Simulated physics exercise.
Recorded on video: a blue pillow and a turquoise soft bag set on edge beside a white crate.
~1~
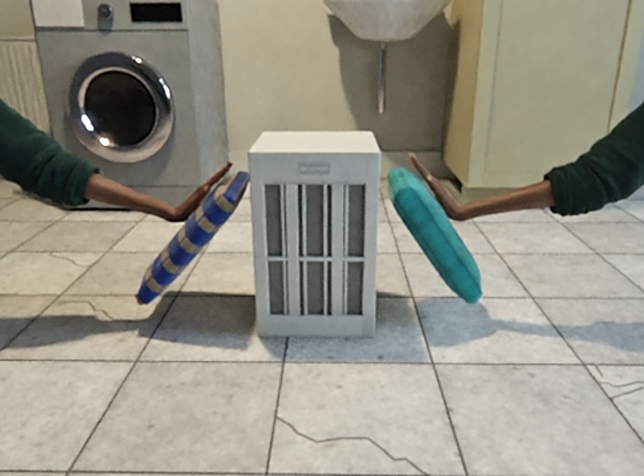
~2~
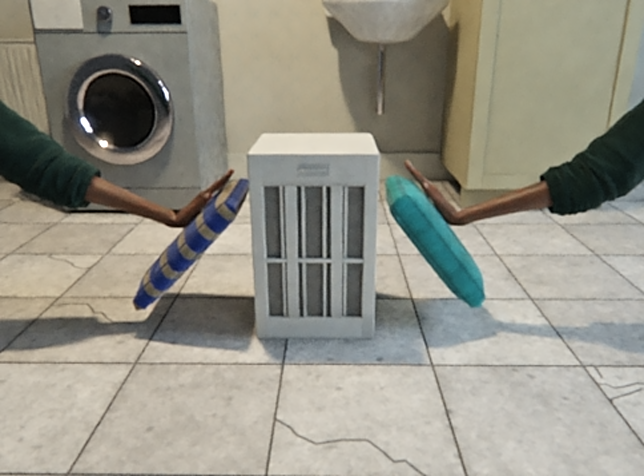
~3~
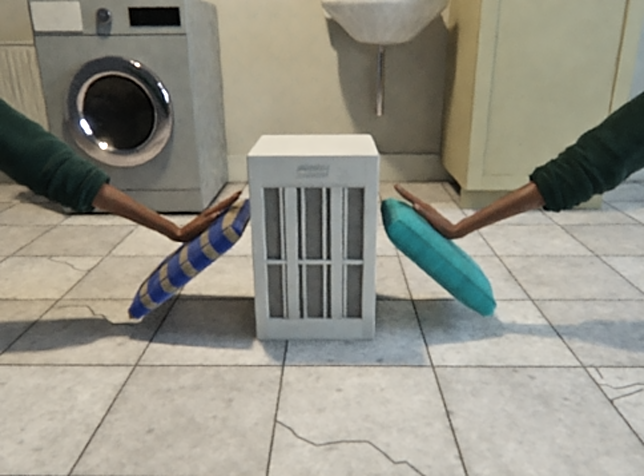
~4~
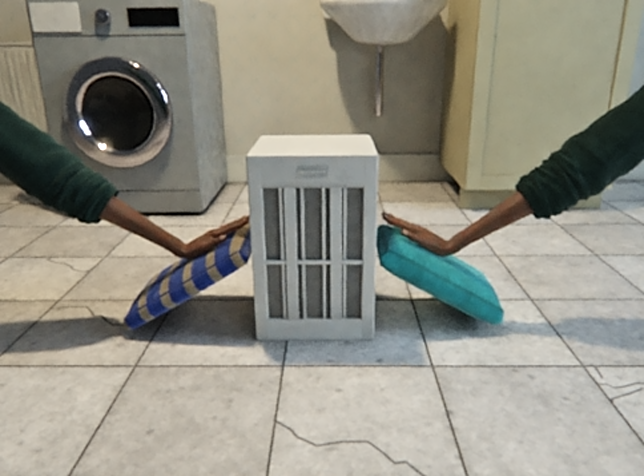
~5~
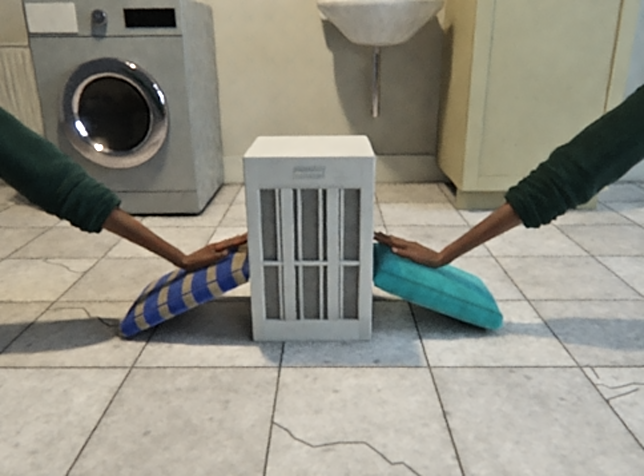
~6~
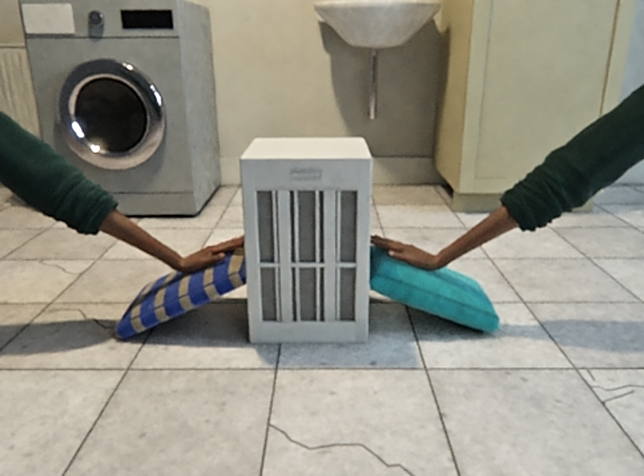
Two hands in dark green sleeves, one reaching in from each side, press down on a blue-and-tan striped pillow at left and a turquoise soft bag at right, on either side of a white crate. The pillow and bag tilt from steep to low slants, their lower ends sliding outward. The nearly still, front-on view shows a cracked, pale tiled floor, with a grey washing machine and white basin behind.
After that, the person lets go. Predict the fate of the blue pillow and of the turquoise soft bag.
The blue pillow falls down. The turquoise soft bag falls down.
Then, 0.20 s later than the last view, pillow slipping down near (189, 298); soft bag flat on the floor near (430, 299).
Then, 0.34 s later than the last view, pillow flat on the floor near (187, 305); soft bag flat on the floor near (430, 302).
Finally, pillow flat on the floor near (187, 306); soft bag flat on the floor near (430, 302). The blue pillow slips and lies down and the turquoise soft bag slumps to the floor.
